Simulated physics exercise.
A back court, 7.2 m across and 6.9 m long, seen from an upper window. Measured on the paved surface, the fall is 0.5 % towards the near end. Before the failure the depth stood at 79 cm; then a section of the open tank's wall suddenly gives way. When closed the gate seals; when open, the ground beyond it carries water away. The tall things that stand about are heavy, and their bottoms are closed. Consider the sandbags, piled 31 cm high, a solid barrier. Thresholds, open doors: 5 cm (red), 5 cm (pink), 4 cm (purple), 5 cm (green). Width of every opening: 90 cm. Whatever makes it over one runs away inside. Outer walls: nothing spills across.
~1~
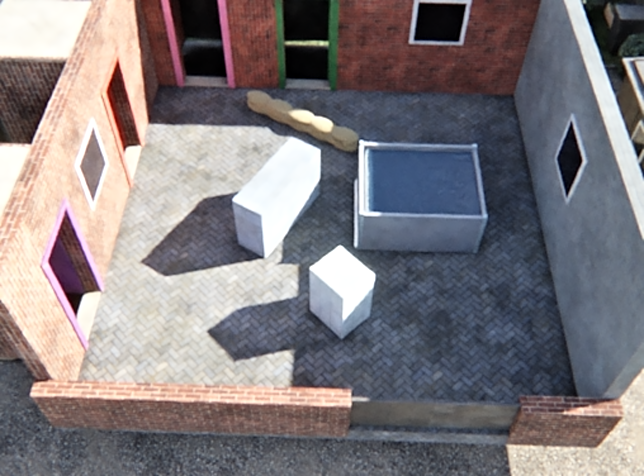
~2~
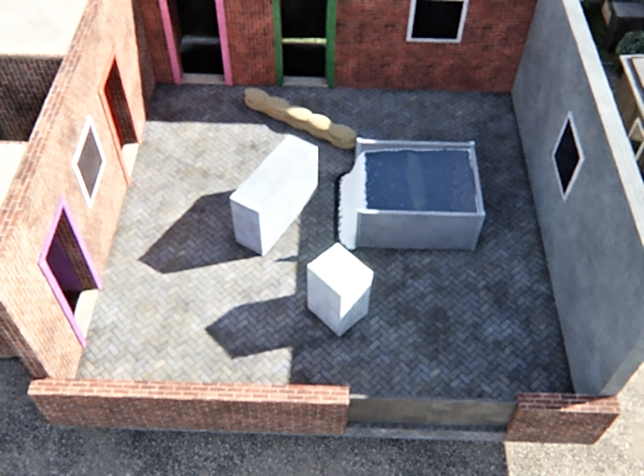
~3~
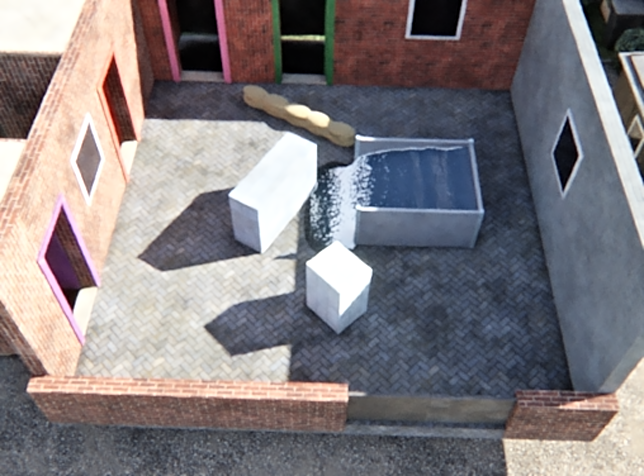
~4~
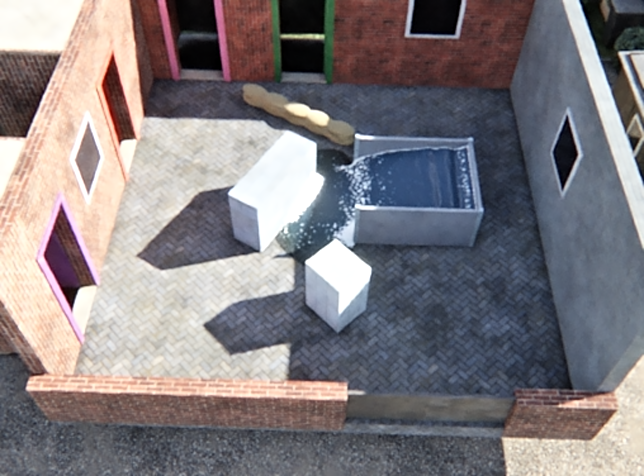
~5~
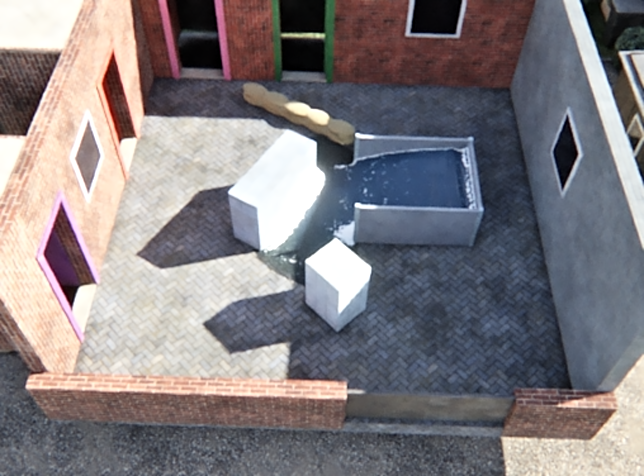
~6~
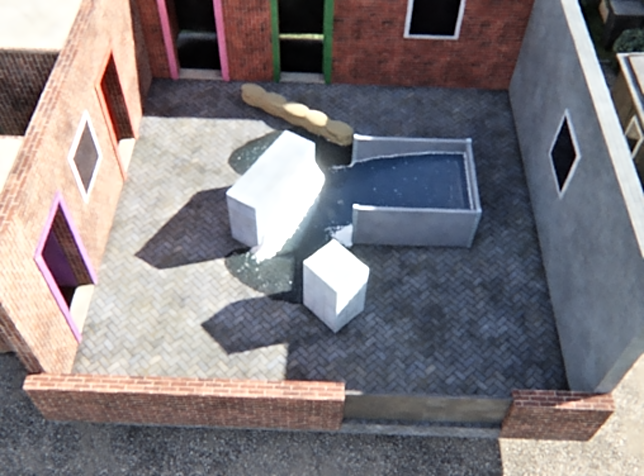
Water burst out of the left side of an open tank in a walled brick courtyard, foamed across the paving, struck the larger white block, and spread around both its ends and near the smaller block.
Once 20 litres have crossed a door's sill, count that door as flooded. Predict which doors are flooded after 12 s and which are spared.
The red door is flooded, the pink door is flooded, the purple door is flooded, the green door is spared.
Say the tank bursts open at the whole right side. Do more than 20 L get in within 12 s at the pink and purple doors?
Pink: Within limit; purple: Beyond limit.
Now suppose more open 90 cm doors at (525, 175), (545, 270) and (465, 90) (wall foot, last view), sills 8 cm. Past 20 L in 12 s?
Door 1: Lower; door 2: Lower; door 3: Lower.
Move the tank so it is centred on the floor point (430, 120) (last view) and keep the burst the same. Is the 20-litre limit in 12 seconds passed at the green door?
Well, green ends up beyond the mark.
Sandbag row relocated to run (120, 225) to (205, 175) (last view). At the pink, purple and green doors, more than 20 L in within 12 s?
Result: Pink door beyond the limit; purple door beyond the limit; green door beyond the limit.
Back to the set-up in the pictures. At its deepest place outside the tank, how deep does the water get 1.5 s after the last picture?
About 36 cm at most.
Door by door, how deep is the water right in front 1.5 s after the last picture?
Door by door, in cm: Red reads 2, pink reads 8, purple reads 2, green reads 0.
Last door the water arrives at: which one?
Lab note: Last arrival at the green door.
Then, 0.7 s after the last picture water covers 25 % of the floor and is deepest (49 cm) near (308, 200); red door not reached, pink door not reached, purple door not reached, green door not reached.
Then, 1.5 s after the last picture water covers 40 % of the floor and is deepest (36 cm) near (153, 79); red door 2 cm at the sill, 0 L in, pink door 8 cm at the sill, 7 L in, purple door 2 cm at the sill, 0 L in, green door not reached.
Then, 2.8 s after the last picture water covers 50 % of the floor and is deepest (31 cm) near (64, 397); red door 9 cm at the sill, 2 L in, pink door 13 cm at the sill, 34 L in, purple door 12 cm at the sill, 14 L in, green door not reached.
Then, 6.3 s after the last picture water covers 80 % of the floor and is deepest (16 cm) near (311, 141); red door 8 cm at the sill, 26 L in, pink door 6 cm at the sill, 79 L in, purple door 7 cm at the sill, 69 L in, green door 2 cm at the sill, 0 L in.
Then, 11.3 s after the last picture water covers 95 % of the floor and is deepest (9 cm) near (567, 415); red door 5 cm at the sill, 38 L in, pink door 6 cm at the sill, 94 L in, purple door 6 cm at the sill, 85 L in, green door 2 cm at the sill, 0 L in.
